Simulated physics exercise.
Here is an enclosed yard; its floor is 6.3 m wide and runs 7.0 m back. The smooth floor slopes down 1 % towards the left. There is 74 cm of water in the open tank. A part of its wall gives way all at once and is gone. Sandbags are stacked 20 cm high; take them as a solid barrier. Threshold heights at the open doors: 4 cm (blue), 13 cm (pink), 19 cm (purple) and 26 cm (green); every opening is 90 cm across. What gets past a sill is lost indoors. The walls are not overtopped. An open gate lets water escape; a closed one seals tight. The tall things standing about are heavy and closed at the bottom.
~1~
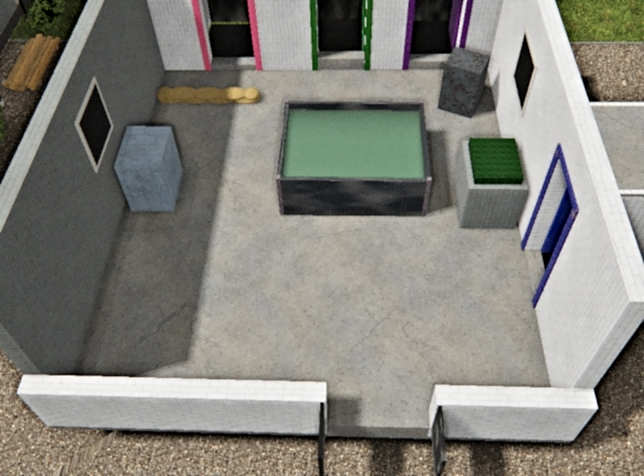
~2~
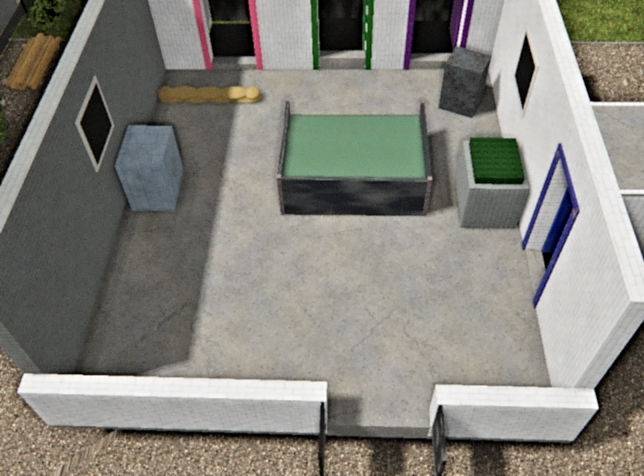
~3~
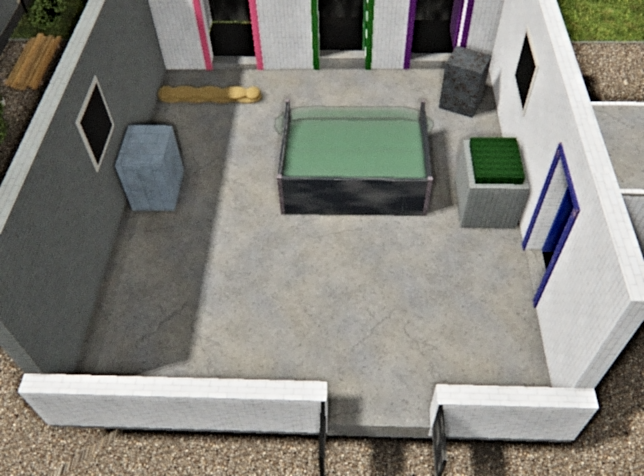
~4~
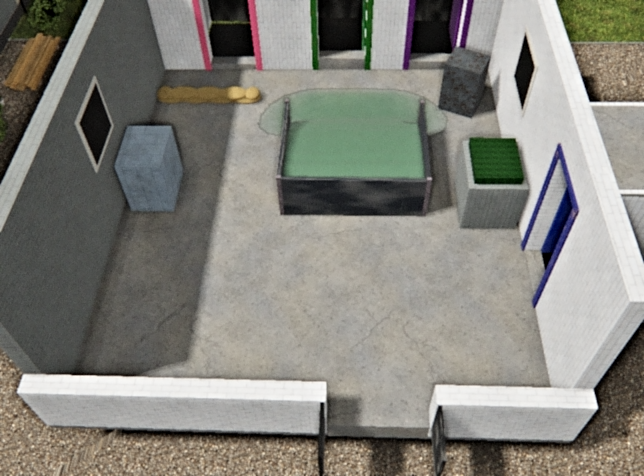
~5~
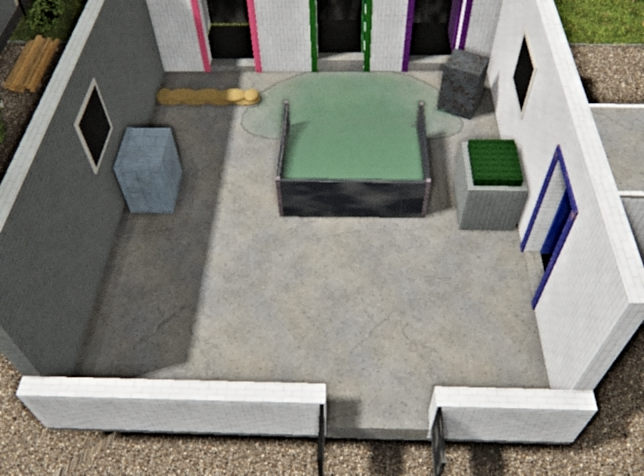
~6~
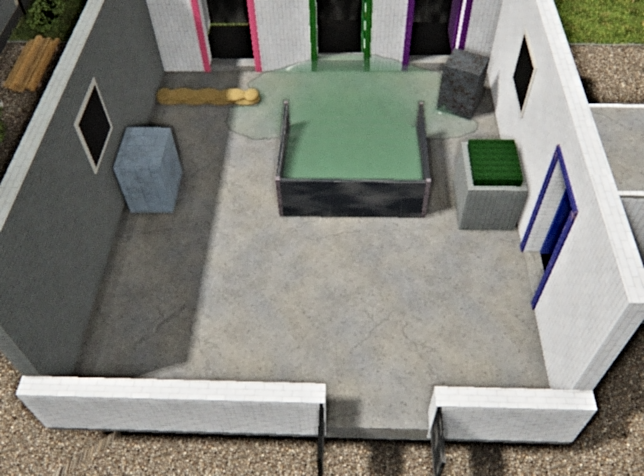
The clip opens on a walled yard with a dark-sided open tank of still green water, between a blue-grey block and a grass-topped block. The tank's far wall vanishes, and water pours out behind it, spreading in a widening, thin sheet across the floor toward the back doorways and the sandbags.
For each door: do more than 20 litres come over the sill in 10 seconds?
The water let in: At the blue door it does not reach the limit; at the pink door it passes the limit; at the purple door it passes the limit; at the green door it goes over the limit.
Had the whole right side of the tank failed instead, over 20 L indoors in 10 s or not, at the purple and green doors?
Then: Purple below, green under.
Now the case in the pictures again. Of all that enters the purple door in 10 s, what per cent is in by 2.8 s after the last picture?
About 80 per cent.
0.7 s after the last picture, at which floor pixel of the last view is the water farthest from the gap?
At about (191, 76).
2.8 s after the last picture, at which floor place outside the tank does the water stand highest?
Around (168, 93).
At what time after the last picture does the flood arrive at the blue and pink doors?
Blue 2.6 s, pink 0.3 s.
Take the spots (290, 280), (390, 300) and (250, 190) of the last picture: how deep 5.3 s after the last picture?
In that order: 1, 1 and 4 cm.
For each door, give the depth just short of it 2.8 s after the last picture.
Depths in cm: Blue 1, pink 21, purple 28, green 17.
Then, 0.7 s after the last picture water covers 20 % of the floor and is deepest (49 cm) near (346, 76); blue door not reached, pink door 16 cm at the sill, 1 L in, purple door 31 cm at the sill, 11 L in, green door 50 cm at the sill, 75 L in.
Then, 1.5 s after the last picture water covers 30 % of the floor and is deepest (41 cm) near (162, 82); blue door not reached, pink door 18 cm at the sill, 12 L in, purple door 28 cm at the sill, 48 L in, green door 37 cm at the sill, 161 L in.
Then, 2.8 s after the last picture water covers 40 % of the floor and is deepest (37 cm) near (168, 93); blue door 1 cm at the sill, 0 L in, pink door 21 cm at the sill, 23 L in, purple door 28 cm at the sill, 72 L in, green door 17 cm at the sill, 180 L in.
Then, 5.3 s after the last picture water covers 70 % of the floor and is deepest (20 cm) near (233, 93); blue door 1 cm at the sill, 0 L in, pink door 20 cm at the sill, 107 L in, purple door 8 cm at the sill, 88 L in, green door 13 cm at the sill, 181 L in.
Then, 9.3 s after the last picture water covers 85 % of the floor and is deepest (12 cm) near (325, 132); blue door 1 cm at the sill, 0 L in, pink door 10 cm at the sill, 123 L in, purple door 9 cm at the sill, 89 L in, green door 13 cm at the sill, 181 L in.
